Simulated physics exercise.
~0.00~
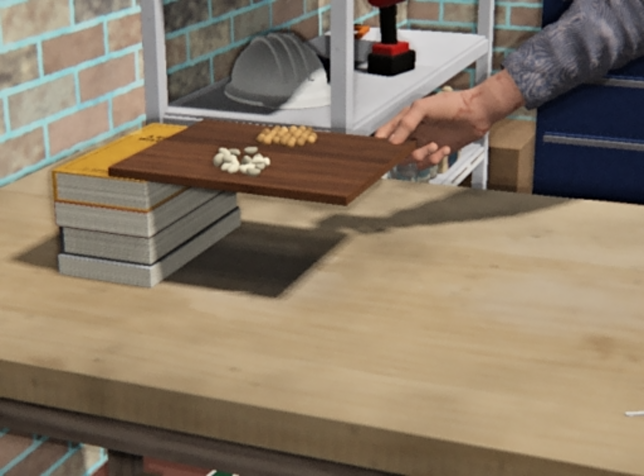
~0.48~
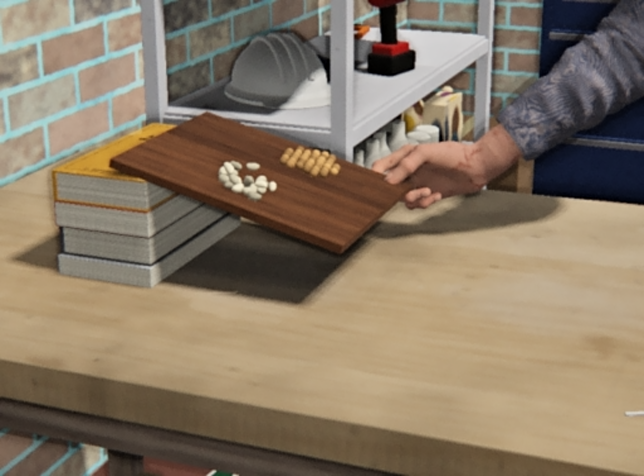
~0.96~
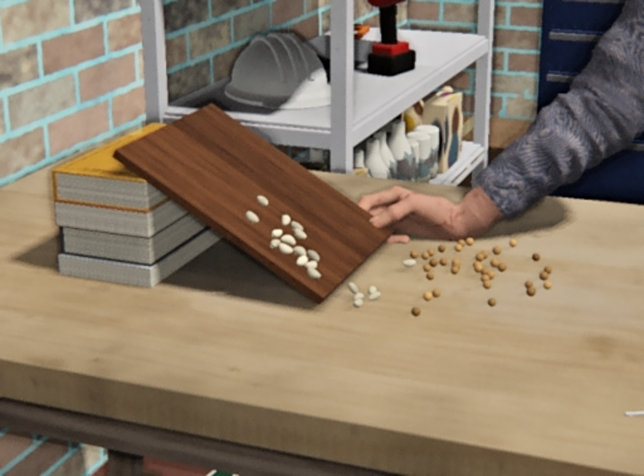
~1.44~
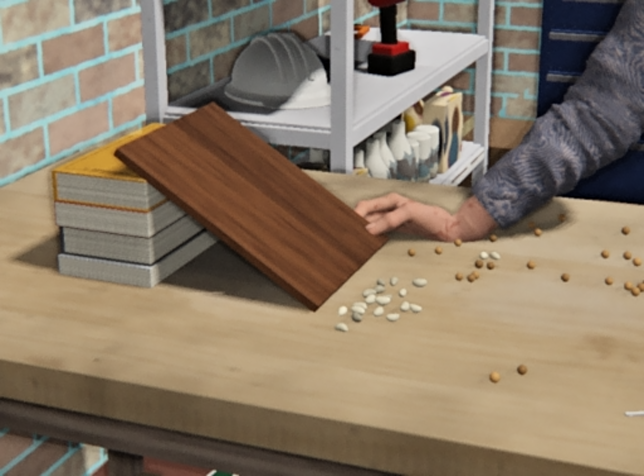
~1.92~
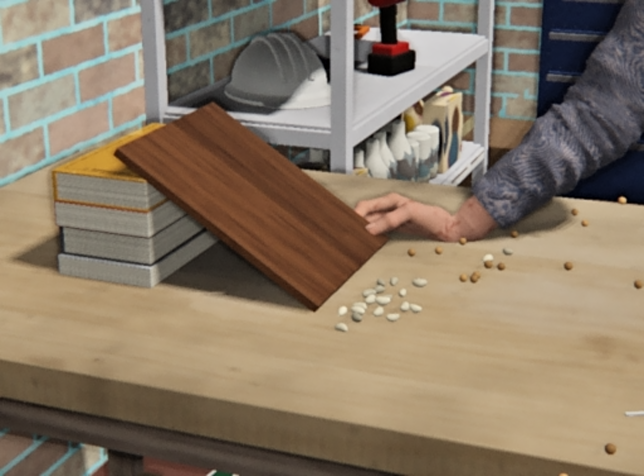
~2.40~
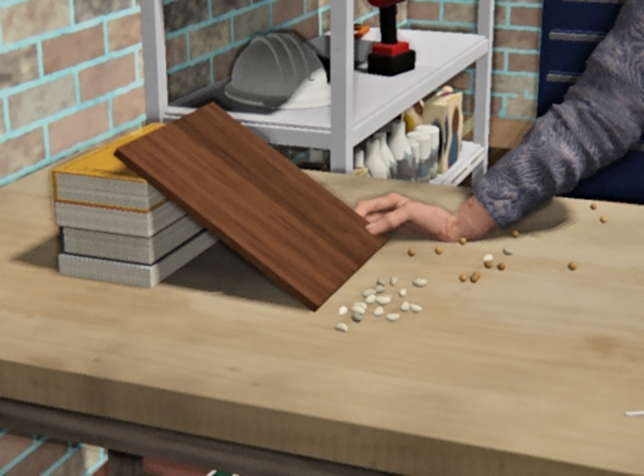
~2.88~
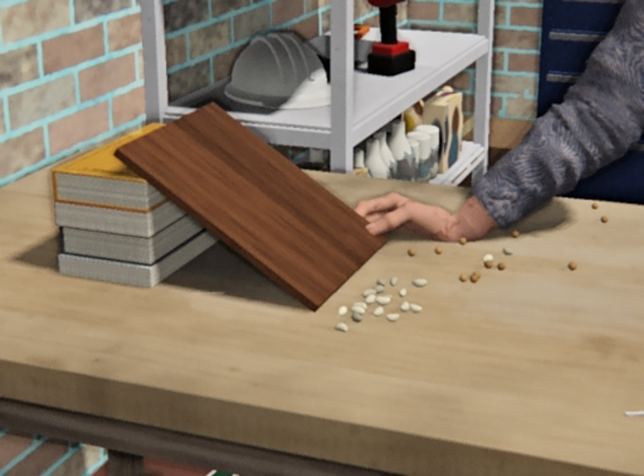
Hand lowering one end of a board propped on books, white pieces sliding into a near pile, tan balls rolling farther away.
